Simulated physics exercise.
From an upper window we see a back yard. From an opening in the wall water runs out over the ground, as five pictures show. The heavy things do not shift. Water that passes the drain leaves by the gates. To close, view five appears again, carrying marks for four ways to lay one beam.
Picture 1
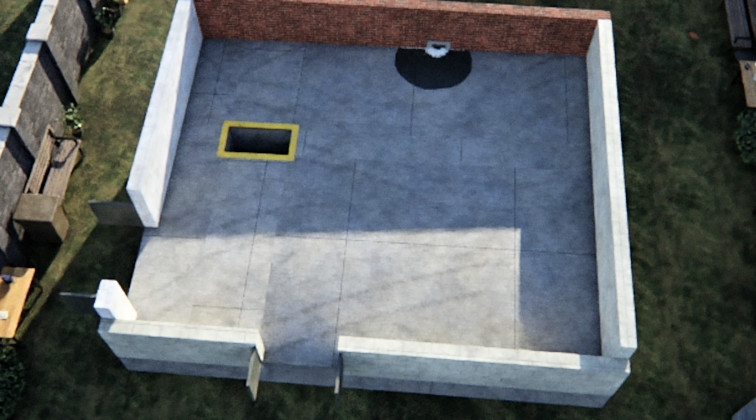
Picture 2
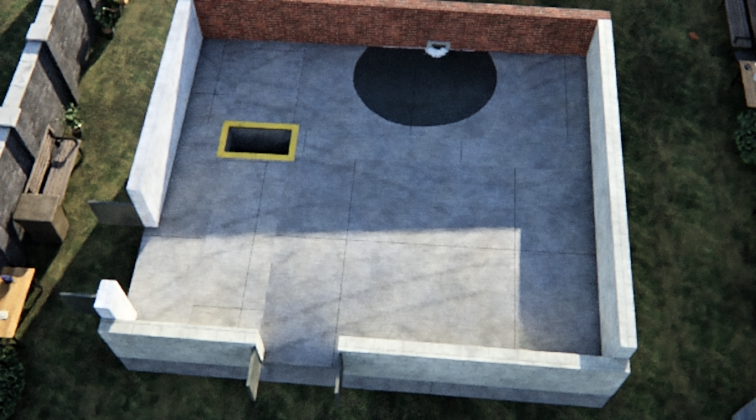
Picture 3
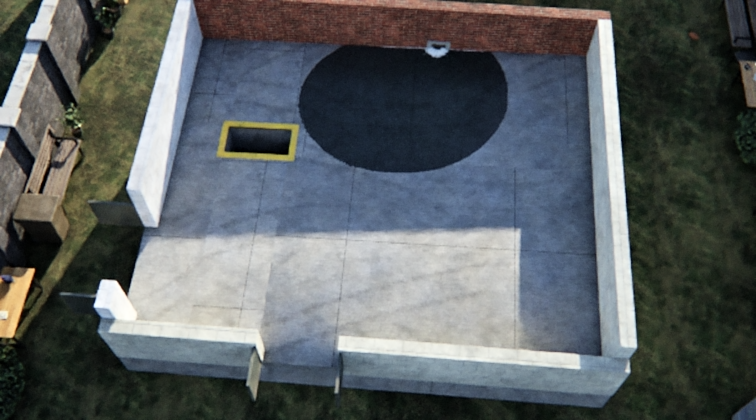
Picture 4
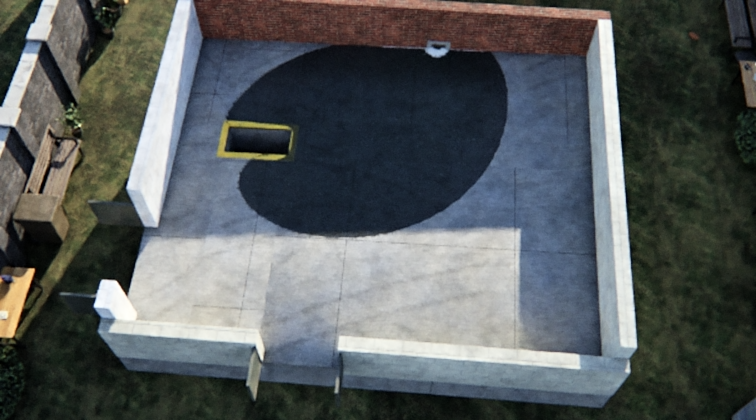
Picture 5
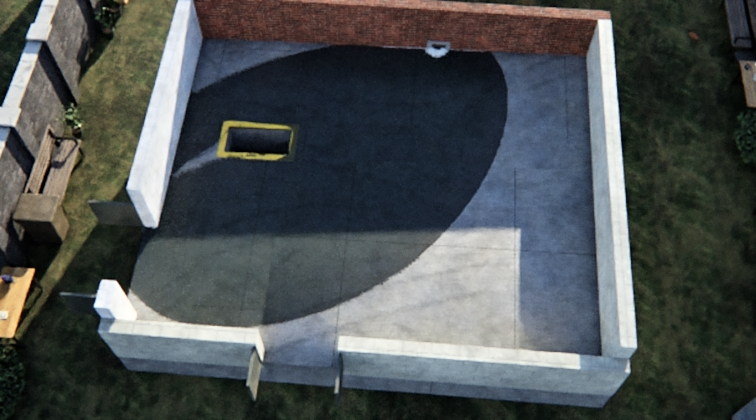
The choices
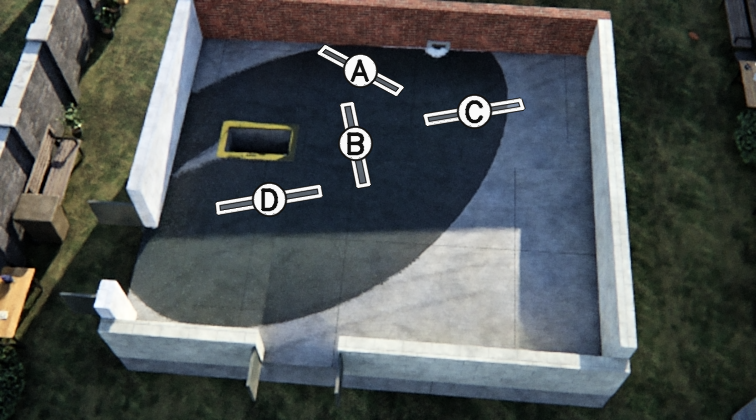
Water spreads from the brick wall across the yard, around the yellow drain pit, toward the left.
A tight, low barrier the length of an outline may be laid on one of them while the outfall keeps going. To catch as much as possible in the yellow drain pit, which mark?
Choose C.
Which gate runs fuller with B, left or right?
More leaves on the left.
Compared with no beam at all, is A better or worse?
Worse.
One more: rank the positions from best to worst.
Best to worst: C, D, B, A.
On the marked copy, A from (322, 49) to (399, 90); B from (347, 104) to (363, 185); C from (426, 119) to (521, 104); D from (217, 208) to (319, 191).
With A, about 5 % of the stream goes into the yellow drain pit, about 95 % out by the gates.
With B, about 16 % of the stream goes into the yellow drain pit, about 84 % out by the gates.
With C, about 43 % of the stream goes into the yellow drain pit, about 56 % out by the gates.
With D, about 26 % of the stream goes into the yellow drain pit, about 74 % out by the gates.
